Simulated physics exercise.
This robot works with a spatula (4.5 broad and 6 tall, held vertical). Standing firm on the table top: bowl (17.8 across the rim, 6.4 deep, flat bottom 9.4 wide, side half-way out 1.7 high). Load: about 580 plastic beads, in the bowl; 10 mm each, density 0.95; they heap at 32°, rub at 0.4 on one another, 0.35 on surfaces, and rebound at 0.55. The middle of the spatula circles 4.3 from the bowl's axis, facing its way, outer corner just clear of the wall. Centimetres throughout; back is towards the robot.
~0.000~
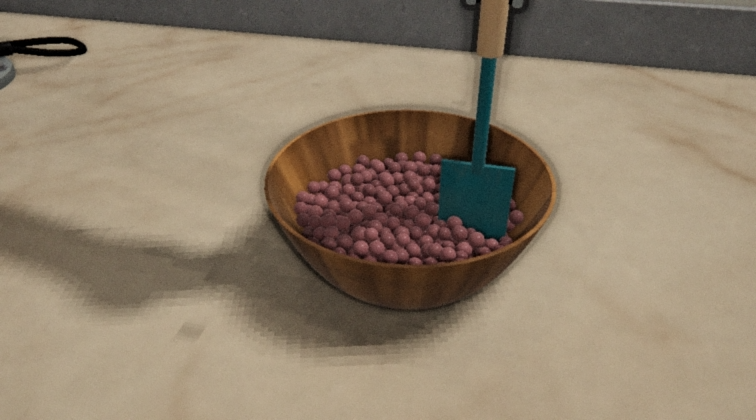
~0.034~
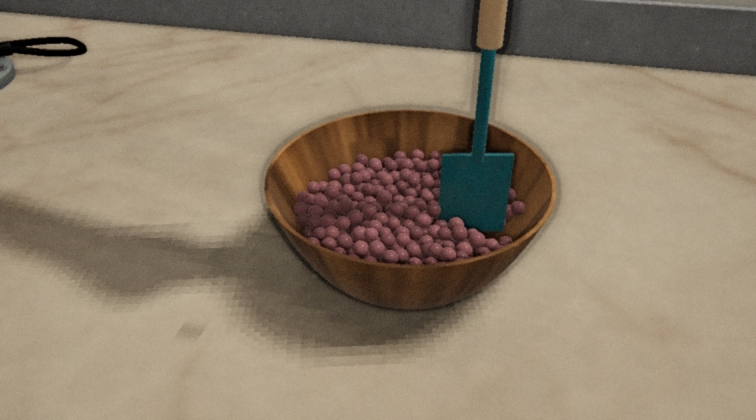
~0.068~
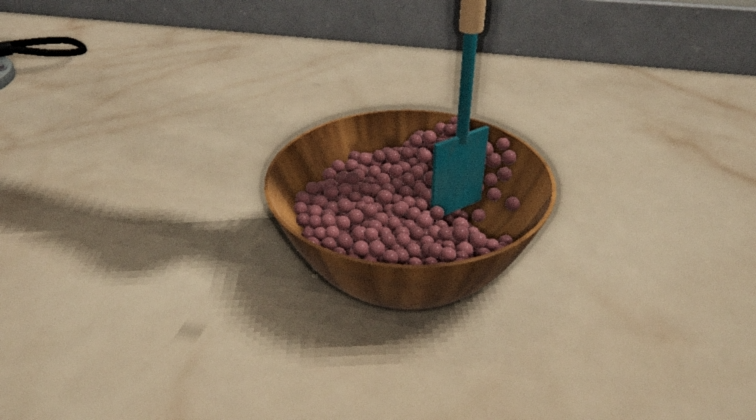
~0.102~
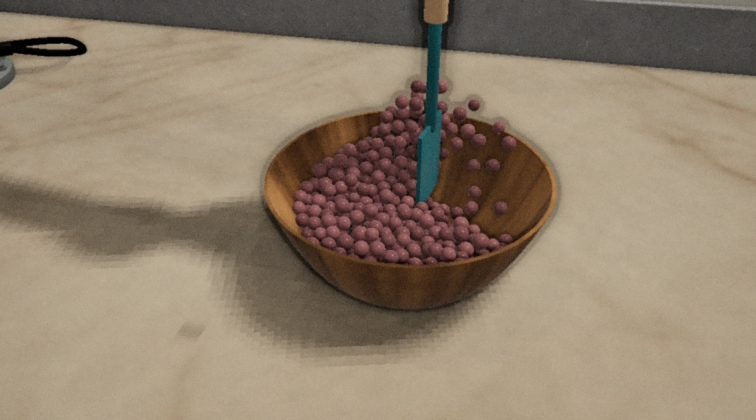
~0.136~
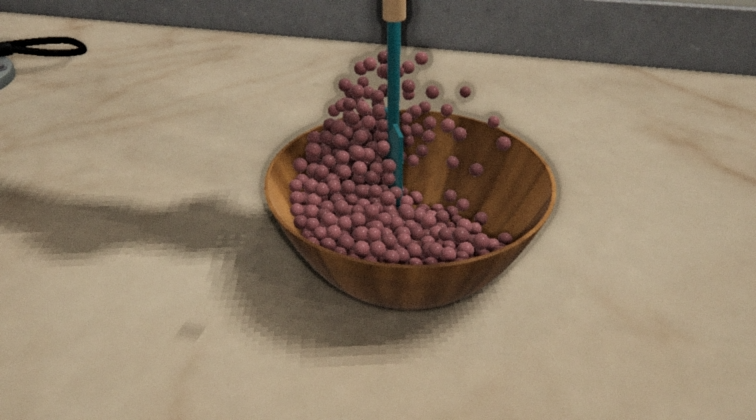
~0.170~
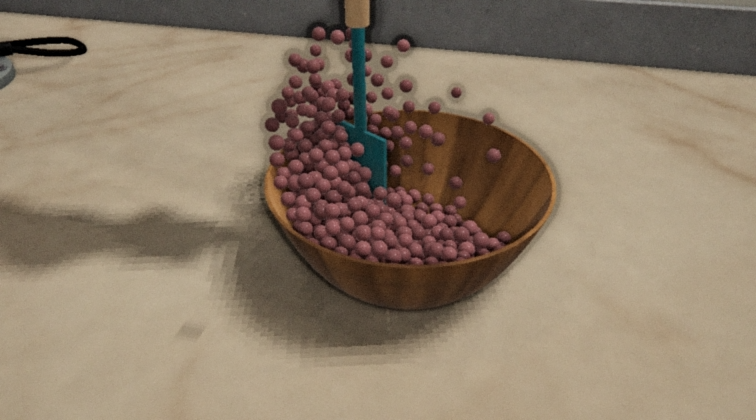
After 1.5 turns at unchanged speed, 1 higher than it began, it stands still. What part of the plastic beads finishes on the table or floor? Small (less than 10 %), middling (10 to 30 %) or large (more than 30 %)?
A large share, more than 30 %, ends on the table or floor.
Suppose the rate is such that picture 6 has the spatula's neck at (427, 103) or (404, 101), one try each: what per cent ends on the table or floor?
About 20 and 30 per cent.
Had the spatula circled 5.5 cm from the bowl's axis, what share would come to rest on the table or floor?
In that case some 5 per cent.
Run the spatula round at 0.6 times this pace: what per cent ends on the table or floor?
About 20 per cent.
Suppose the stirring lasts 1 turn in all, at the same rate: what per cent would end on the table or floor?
It would be near 35 per cent.
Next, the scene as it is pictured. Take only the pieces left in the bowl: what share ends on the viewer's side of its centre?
Roughly 55 per cent.
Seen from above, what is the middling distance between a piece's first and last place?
About 11 cm.
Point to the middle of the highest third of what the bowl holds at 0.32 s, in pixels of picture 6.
Near (463, 239).
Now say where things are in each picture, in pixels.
Spatula neck at (480, 143), 0° round; upper third of the load around (402, 210), from x 300 to 515, top at y 160; 583 in the bowl, in the first picture.
Spatula neck at (480, 133), 15° round; upper third of the load around (408, 203), from x 300 to 520, top at y 155, in the second picture.
Spatula neck at (464, 115), 48° round; upper third of the load around (408, 181), from x 300 to 510, top at y 125, in the third picture.
Spatula neck at (432, 103), 83° round; upper third of the load around (393, 165), from x 300 to 510, top at y 85; 581 in the bowl, 2 in flight or on the tool, in the fourth picture.
Spatula neck at (394, 101), 117° round; upper third of the load around (364, 152), from x 295 to 505, top at y 55; 572 in the bowl, 11 in flight or on the tool, in the fifth picture.
Spatula neck at (360, 109), 151° round; upper third of the load around (331, 147), from x 270 to 505, top at y 35; 550 in the bowl, 33 in flight or on the tool, in the sixth picture.
After 0.32 s, 299° round, highest piece 11 above the table; 436 in the bowl, 38 on the table or floor, 109 in flight or on the tool.
After 0.46 s, 86° round, highest piece 9 above the table; 375 in the bowl, 160 on the table or floor, 48 in flight or on the tool.
After 0.74 s, 180° round, highest piece 5 above the table; 335 in the bowl, 248 on the table or floor.
After 1.44 s, 180° round, highest piece 5 above the table; 335 in the bowl, 248 on the table or floor.
At rest, 335 in the bowl, 248 on the table or floor. That is 43 % on the table or floor.
